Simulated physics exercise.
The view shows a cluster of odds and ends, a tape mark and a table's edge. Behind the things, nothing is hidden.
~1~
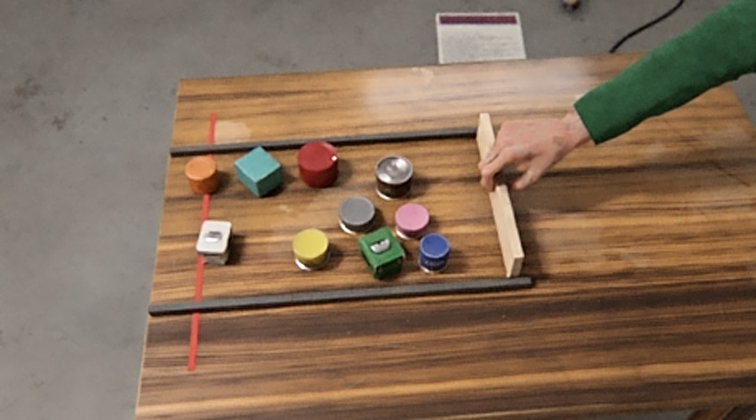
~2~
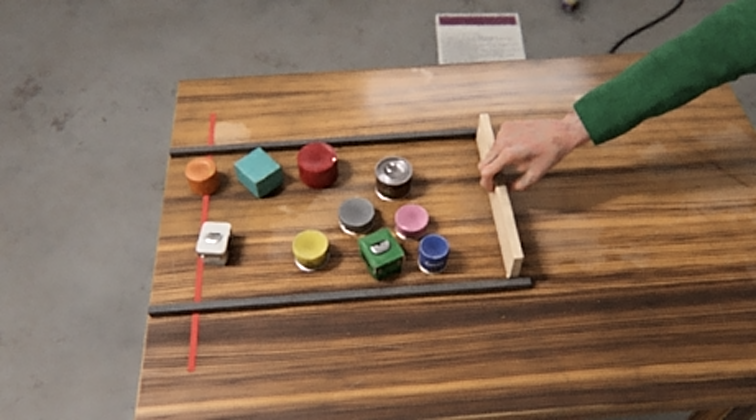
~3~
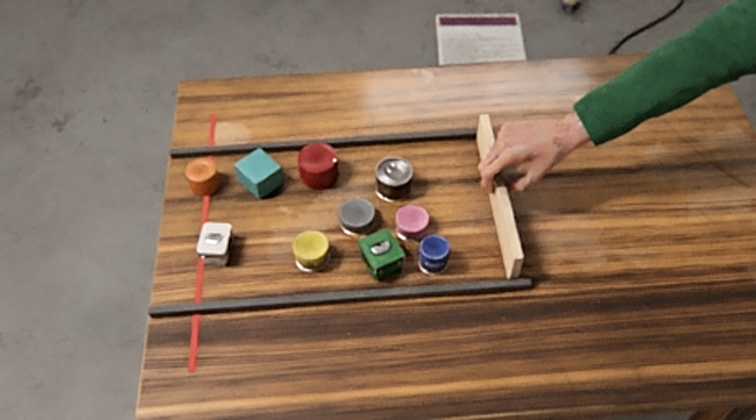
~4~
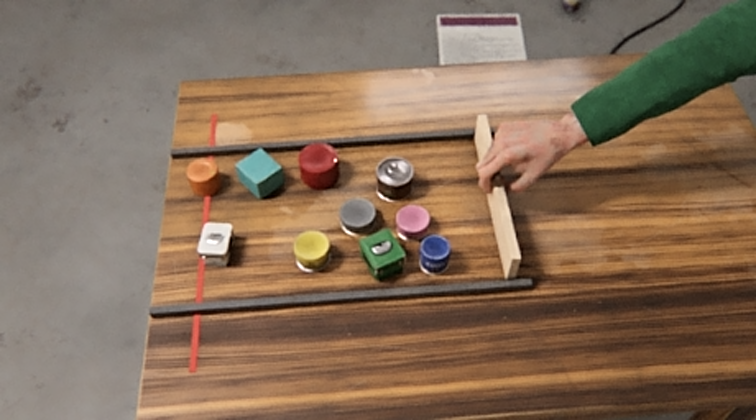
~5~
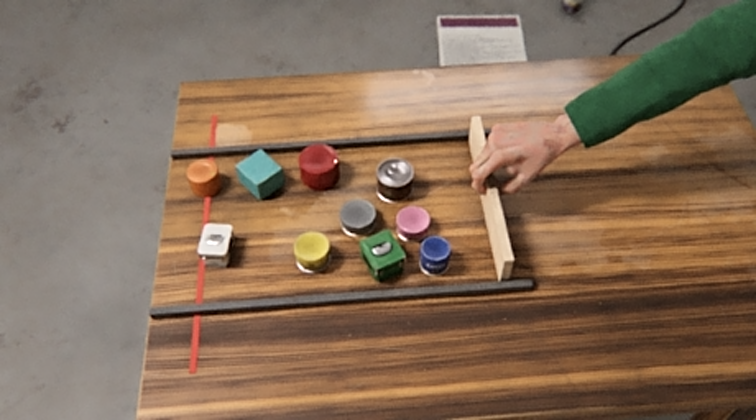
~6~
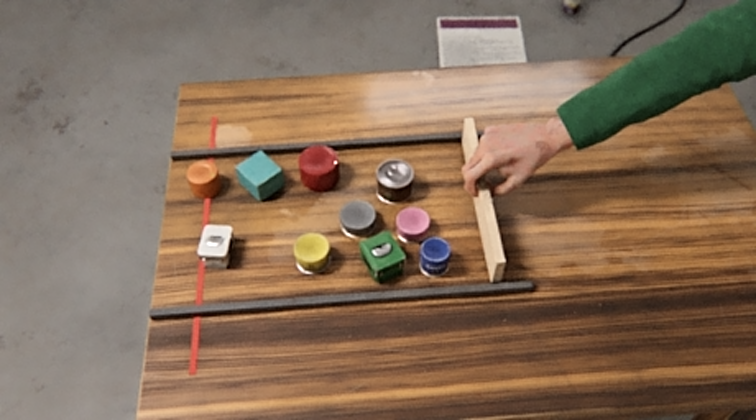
A hand in a green sleeve holds a pale wooden board upright at the right of a wood-grained table, seen from above at an angle. Between two dark rails lie a red lid, turquoise block and silver-topped tin, with grey, pink, yellow, green and blue items below, and an orange lid and white case by red tape at left. The board barely moves at first, then slides slightly left, touching nothing, while the objects and view stay practically still.
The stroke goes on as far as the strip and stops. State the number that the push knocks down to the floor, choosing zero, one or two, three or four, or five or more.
The number knocked down is three or four.
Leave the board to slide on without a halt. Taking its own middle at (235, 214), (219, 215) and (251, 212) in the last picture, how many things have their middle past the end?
The numbers are 2, 2 and 1.
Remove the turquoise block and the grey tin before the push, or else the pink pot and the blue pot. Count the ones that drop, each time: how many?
Fallen: 3 in the first try, 4 in the other.
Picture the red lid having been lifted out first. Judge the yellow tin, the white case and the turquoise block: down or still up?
In that case the yellow tin goes off the edge, the white case goes off the edge, the turquoise block stays where it is.
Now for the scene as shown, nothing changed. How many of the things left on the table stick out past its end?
Number: 2.
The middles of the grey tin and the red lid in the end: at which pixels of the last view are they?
The first comes to rest at (169, 225), and the second at (188, 166).
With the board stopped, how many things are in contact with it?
The count in contact is 4.
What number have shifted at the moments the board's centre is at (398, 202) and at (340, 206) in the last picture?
First 5, after that 7.
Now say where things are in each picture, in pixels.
The first frame shows orange lid (203, 176); white case (216, 243); turquoise block (259, 172); board (498, 192); tape (204, 224).
The second frame shows white case (216, 244); green case (381, 254).
The third frame shows turquoise block (260, 174); red lid (318, 166).
The fourth frame shows orange lid (204, 177); grey tin (358, 217).
The fifth frame shows white case (217, 246); blue pot (435, 256).
The sixth frame shows orange lid (204, 180); white case (217, 247); turquoise block (261, 176); board (482, 197); tape (205, 228).
A little later, none off yet; orange lid at rest near (204, 180); white case at rest near (217, 247); turquoise block at rest near (261, 176).
Next, none off yet; orange lid moving near (199, 180); white case shifted a little near (205, 248); turquoise block shifted about its own width near (239, 179).
When it is over, the number that fall off is three or four; down, yellow tin, turquoise block, white case and orange lid.
